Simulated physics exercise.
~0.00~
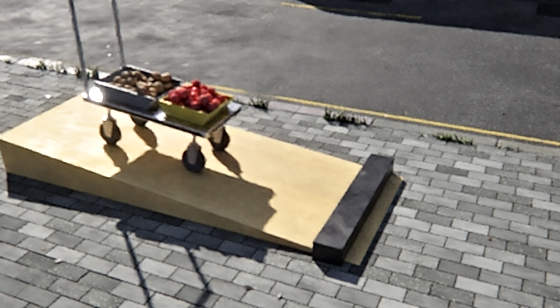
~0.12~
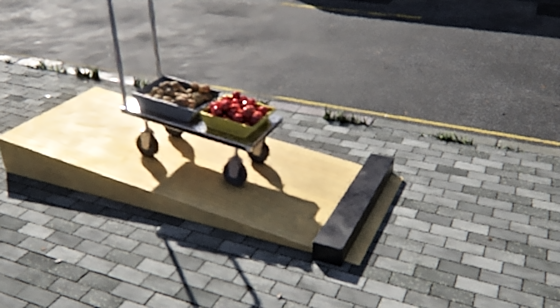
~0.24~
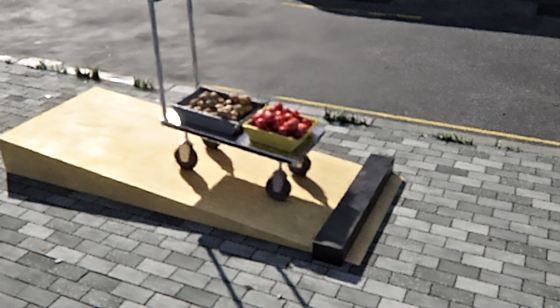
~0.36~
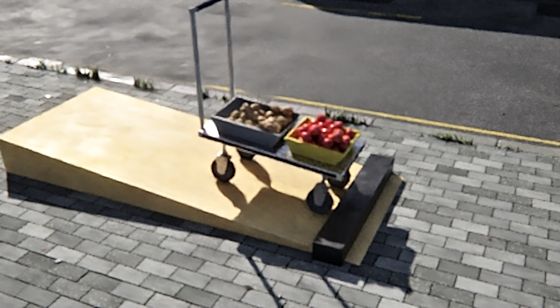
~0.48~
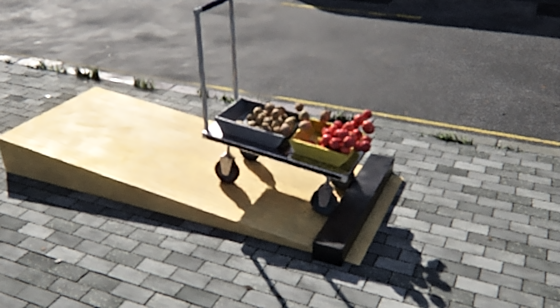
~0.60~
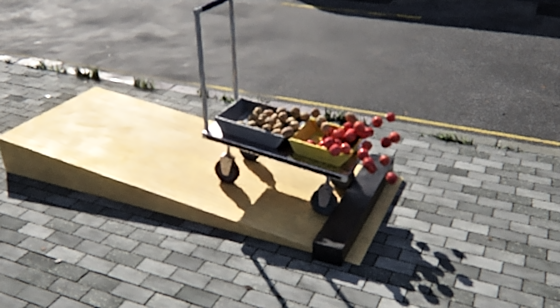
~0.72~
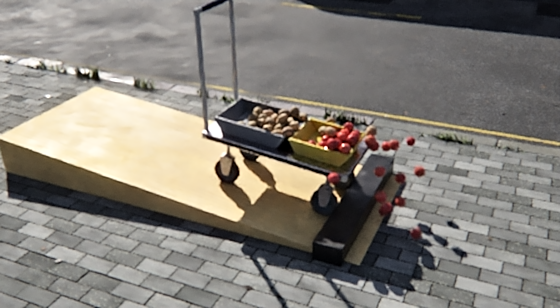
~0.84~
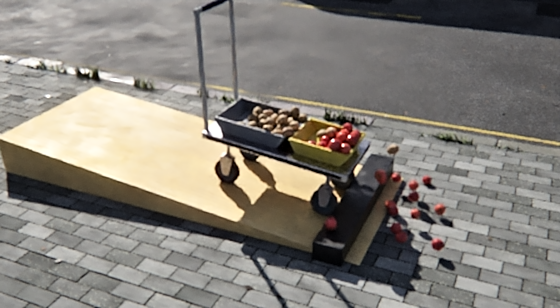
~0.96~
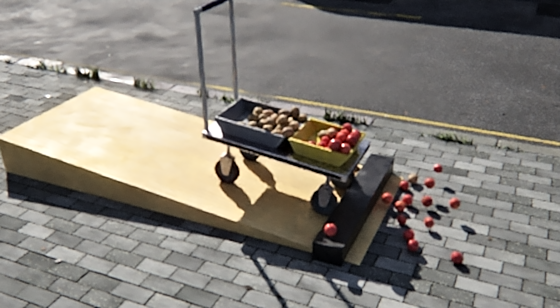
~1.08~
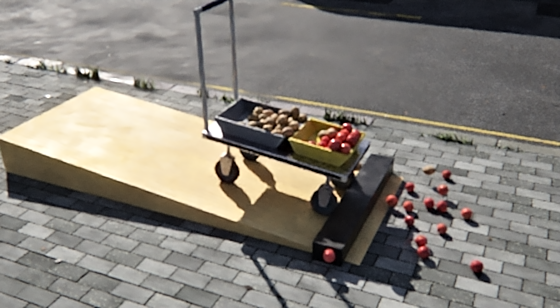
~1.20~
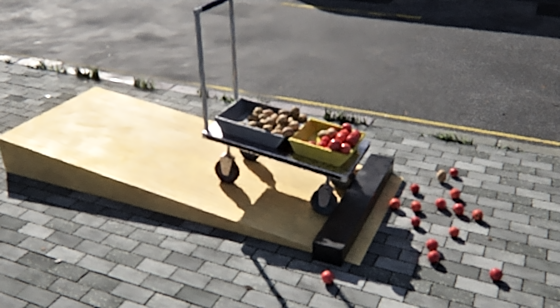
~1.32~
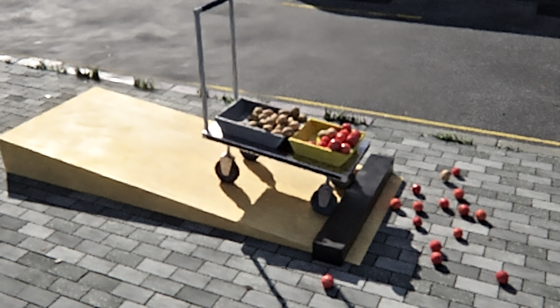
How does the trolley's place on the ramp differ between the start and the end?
At the start the trolley is around the middle of the ramp, and by the end it stands farther right and lower down, against the dark sill.
